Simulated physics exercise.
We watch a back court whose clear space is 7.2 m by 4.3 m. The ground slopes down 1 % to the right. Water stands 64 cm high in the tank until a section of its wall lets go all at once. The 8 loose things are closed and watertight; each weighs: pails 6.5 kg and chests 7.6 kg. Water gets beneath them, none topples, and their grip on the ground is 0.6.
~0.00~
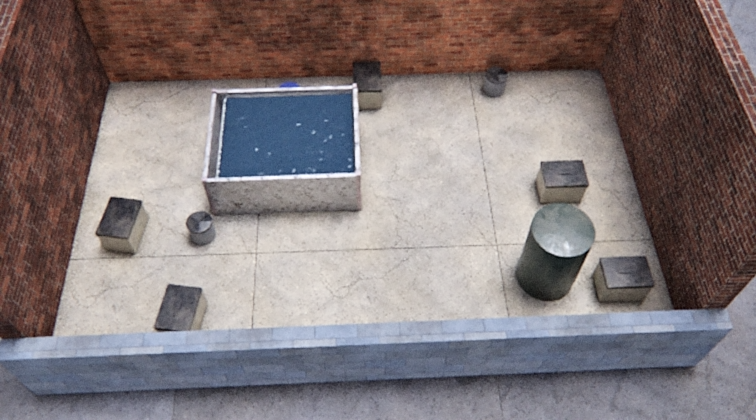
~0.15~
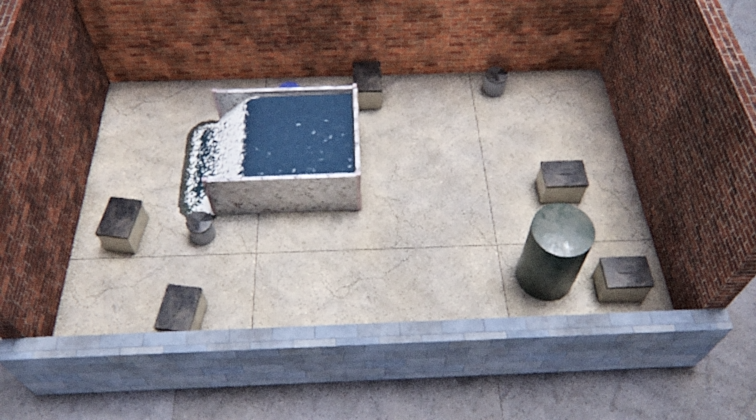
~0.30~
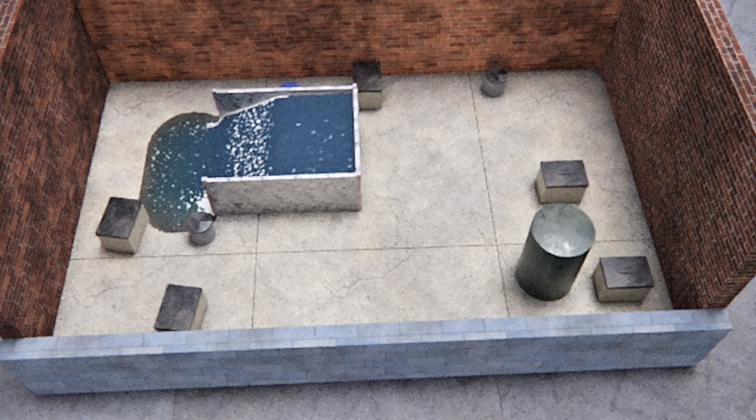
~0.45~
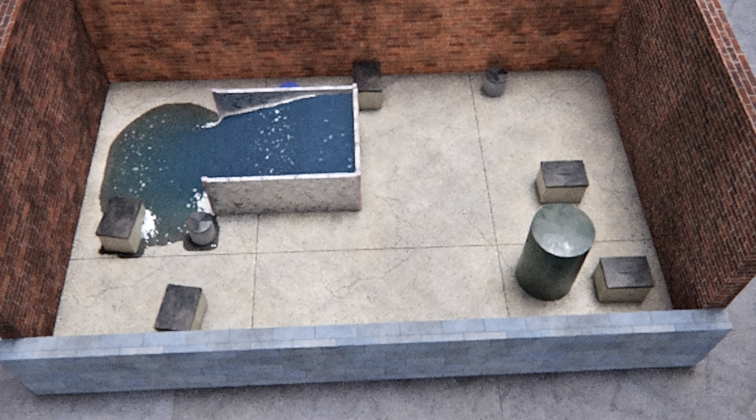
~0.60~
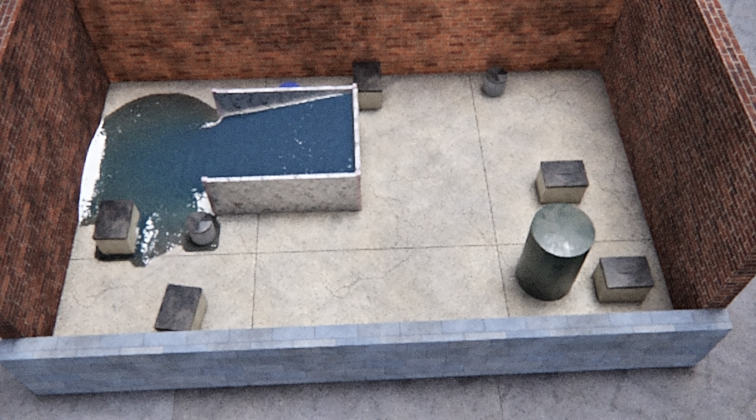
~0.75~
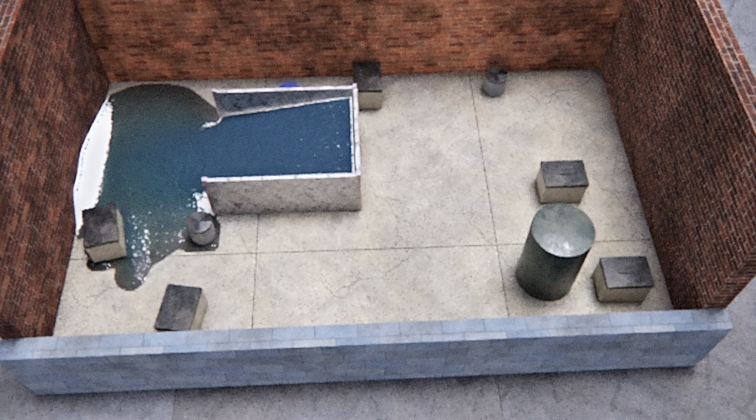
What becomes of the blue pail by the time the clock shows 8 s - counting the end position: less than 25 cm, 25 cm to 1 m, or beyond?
The blue pail gets carried off.
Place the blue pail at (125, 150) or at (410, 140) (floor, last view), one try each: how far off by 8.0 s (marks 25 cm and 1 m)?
In turn: It ends far away; it holds its place.
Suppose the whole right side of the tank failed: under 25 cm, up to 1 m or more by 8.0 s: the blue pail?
In that case the blue pail holds its place.
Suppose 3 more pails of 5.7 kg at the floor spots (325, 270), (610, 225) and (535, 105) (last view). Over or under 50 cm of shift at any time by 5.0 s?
In turn: Past it, less, more.
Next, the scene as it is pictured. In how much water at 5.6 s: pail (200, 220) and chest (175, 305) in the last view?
Roughly 4 and 5 cm.
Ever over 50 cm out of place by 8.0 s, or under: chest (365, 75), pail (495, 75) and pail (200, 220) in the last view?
In turn: Over, more, short of it.
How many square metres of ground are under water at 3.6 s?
About 19 m2.
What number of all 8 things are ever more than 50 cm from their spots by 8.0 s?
That makes 6.
After 1.6 s the blue pail is near (289, 91), 0.0 m from its start, aground; 1 afloat.
After 3.6 s the blue pail is near (429, 90), 2.0 m from its start, aground; 0 afloat.
After 5.6 s the blue pail is near (544, 107), 3.5 m from its start, aground; 3 afloat.
After 8.0 s the blue pail is near (545, 107), 3.6 m from its start, aground; 5 afloat.
